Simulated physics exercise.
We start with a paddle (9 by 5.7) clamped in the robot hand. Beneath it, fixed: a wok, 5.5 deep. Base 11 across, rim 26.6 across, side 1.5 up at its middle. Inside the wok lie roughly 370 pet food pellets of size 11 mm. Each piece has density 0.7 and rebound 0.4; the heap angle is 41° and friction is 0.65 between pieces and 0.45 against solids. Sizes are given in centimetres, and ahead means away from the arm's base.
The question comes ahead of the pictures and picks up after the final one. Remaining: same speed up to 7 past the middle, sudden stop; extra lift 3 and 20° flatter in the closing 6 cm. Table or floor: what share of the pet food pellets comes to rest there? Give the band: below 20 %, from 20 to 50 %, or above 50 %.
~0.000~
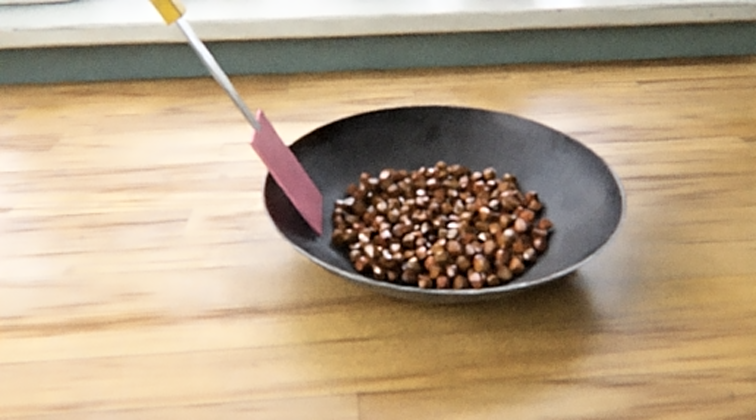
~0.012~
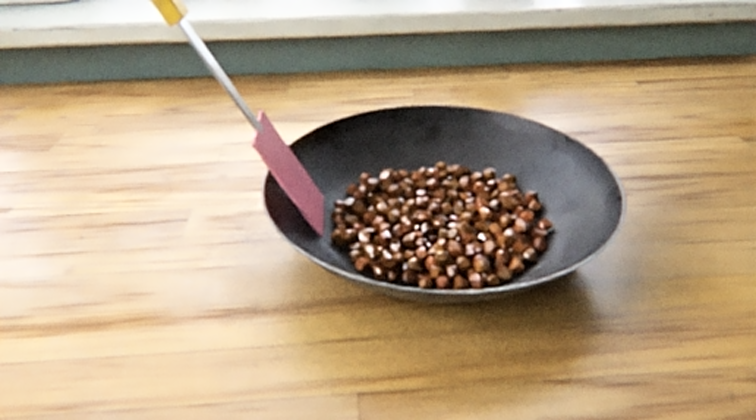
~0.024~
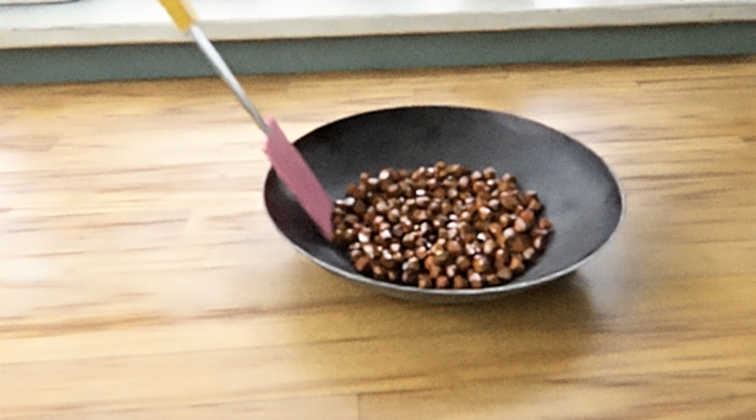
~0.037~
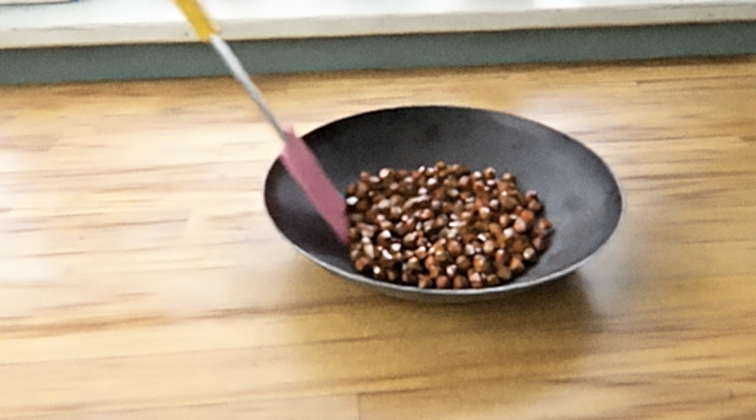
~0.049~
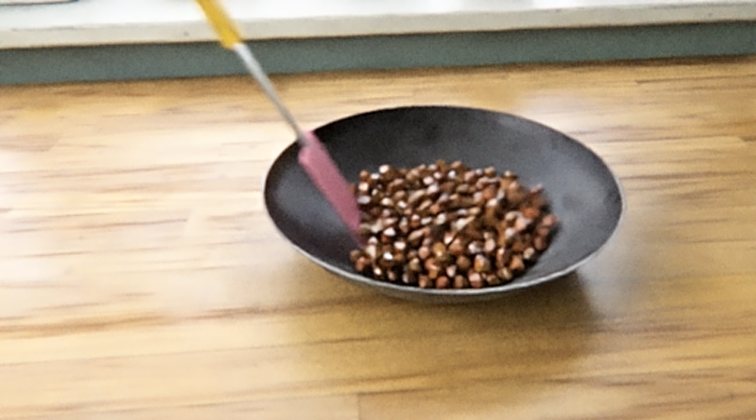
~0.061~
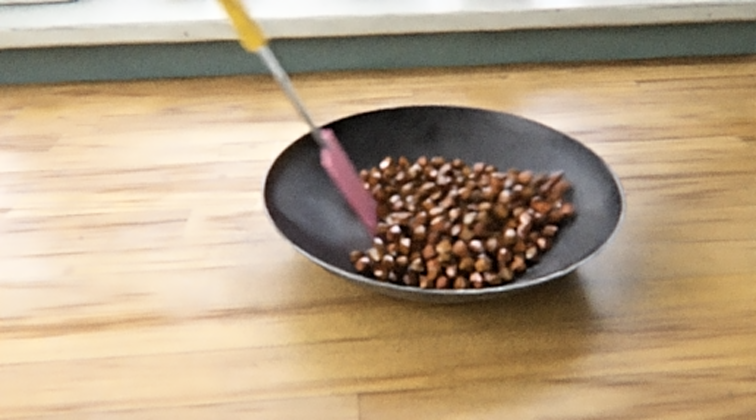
Band: Below 20 %.
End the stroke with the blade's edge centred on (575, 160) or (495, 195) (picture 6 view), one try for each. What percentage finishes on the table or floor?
Close to 40 and close to 5 per cent, respectively.
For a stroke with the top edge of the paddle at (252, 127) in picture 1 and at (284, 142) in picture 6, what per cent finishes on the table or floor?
My guess would be close to 0 per cent.
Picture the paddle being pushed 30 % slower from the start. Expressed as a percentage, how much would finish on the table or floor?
Roughly 5 per cent, I'd say.
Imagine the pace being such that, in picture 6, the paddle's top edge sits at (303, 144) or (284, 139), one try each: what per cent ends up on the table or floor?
About 5 and 0 percent.
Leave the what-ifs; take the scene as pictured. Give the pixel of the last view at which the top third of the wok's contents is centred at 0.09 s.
Roughly pixel (485, 191).
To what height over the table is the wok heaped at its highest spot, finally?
Near 6.0 centimetres high.
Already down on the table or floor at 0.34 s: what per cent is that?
Around 10 percent.
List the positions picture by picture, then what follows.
The paddle top edge at (255, 125), sloping 63°; upper third of the load around (438, 211), from x 340 to 545, top at y 165; 370 in the wok, in the first frame.
The paddle top edge at (257, 126), sloping 63°; upper third of the load around (438, 211), from x 340 to 545, top at y 165, in the second frame.
The paddle top edge at (266, 131), sloping 63°; upper third of the load around (438, 211), from x 340 to 545, top at y 165, in the third frame.
The paddle top edge at (285, 138), sloping 63°; upper third of the load around (429, 208), from x 350 to 545, top at y 165, in the fourth frame.
The paddle top edge at (306, 144), sloping 63°; upper third of the load around (440, 203), from x 355 to 550, top at y 165, in the fifth frame.
The paddle top edge at (326, 146), sloping 63°; upper third of the load around (454, 198), from x 355 to 570, top at y 165; 370 in the wok, in the sixth frame.
After 0.09 s, sloping 63°, highest piece 7 above the table; 370 in the wok.
After 0.12 s, sloping 57°, highest piece 10 above the table; 364 in the wok, 6 on the blade or in flight.
After 0.34 s, sloping 43°, highest piece 7 above the table; 327 in the wok, 39 on the table or floor, 4 on the blade or in flight.
After 1.39 s, sloping 43°, highest piece 6 above the table; 327 in the wok, 43 on the table or floor.
In the end, 327 in the wok, 43 on the table or floor. That is 12 % on the table or floor.
